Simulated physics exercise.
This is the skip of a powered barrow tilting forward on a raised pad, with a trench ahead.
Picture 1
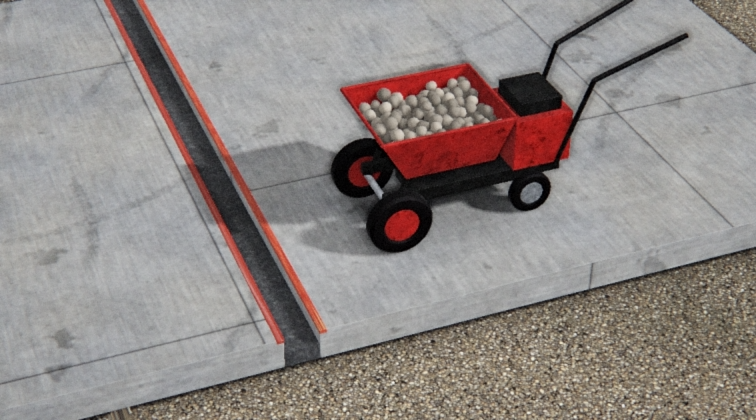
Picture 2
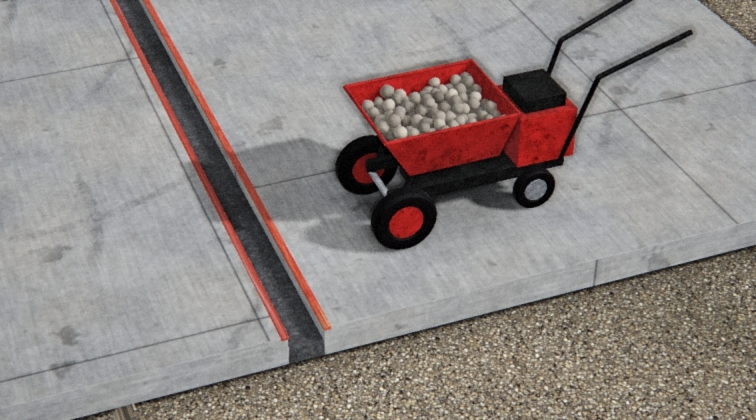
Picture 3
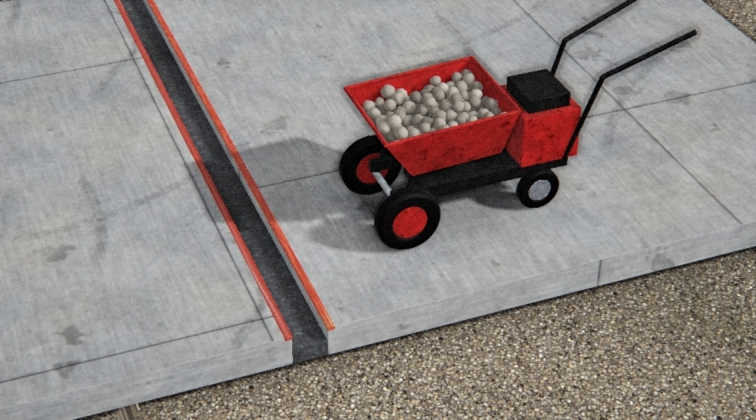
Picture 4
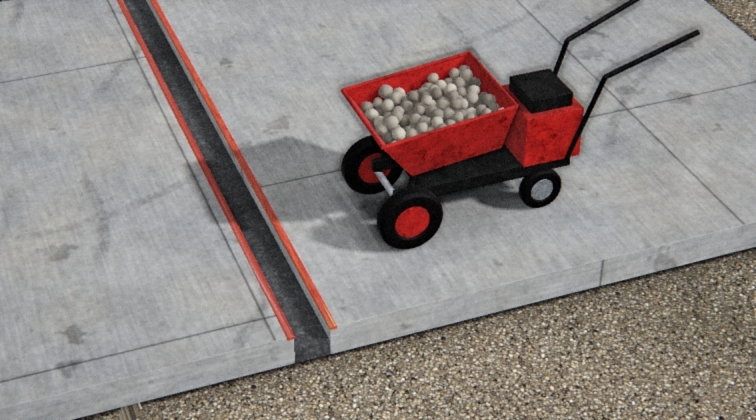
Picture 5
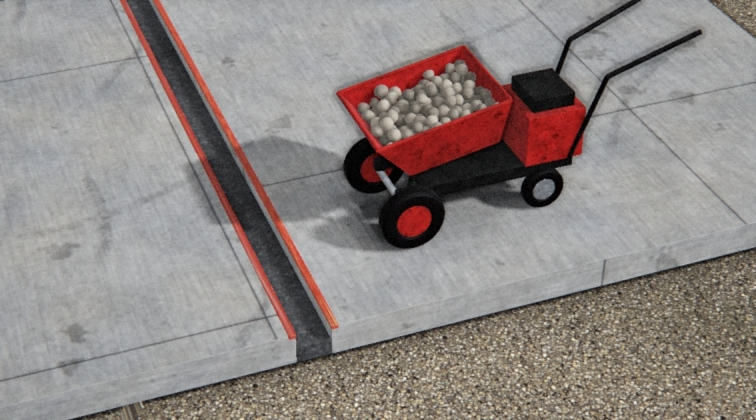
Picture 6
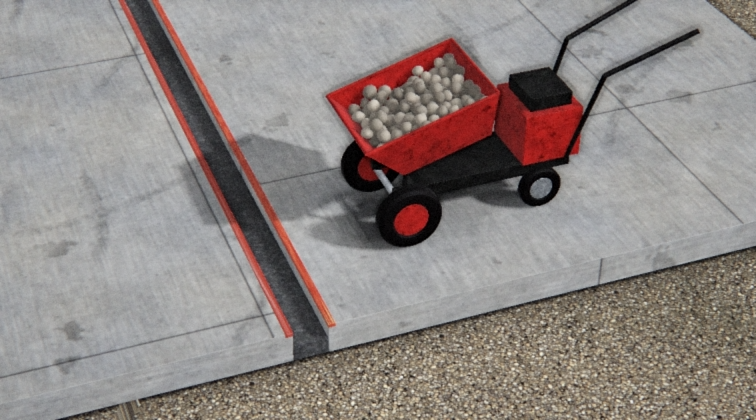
Red skip of a wheeled barrow loaded with rounded pebbles sitting level, then tilting forward toward a dark trench in grey paving.
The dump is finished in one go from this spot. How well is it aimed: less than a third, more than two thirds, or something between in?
It catches between a third and two thirds.
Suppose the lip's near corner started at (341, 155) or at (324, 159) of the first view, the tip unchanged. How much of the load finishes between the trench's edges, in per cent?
About 20 and 10 per cent.
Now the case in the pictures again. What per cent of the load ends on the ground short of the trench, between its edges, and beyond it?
Short near 20; between near 50; beyond near 30.
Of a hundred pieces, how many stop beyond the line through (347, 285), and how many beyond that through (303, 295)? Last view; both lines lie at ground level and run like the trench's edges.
First some 100, then 60 per cent.
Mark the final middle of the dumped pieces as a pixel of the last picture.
Roughly at (263, 237).
Soon after the last picture, skip tipped steeply; all in the skip.
A little later, skip tipped right over; most in the skip; a stray few short of the trench; a small part in or heaped over the trench; a small part falling.
Later still, skip tipped right over; about a quarter in the skip; a small part short of the trench; about half in or heaped over the trench; about a quarter beyond it.
By the end, skip tipped right over; a stray few in the skip; about a quarter short of the trench; about half in or heaped over the trench; about a quarter beyond it.
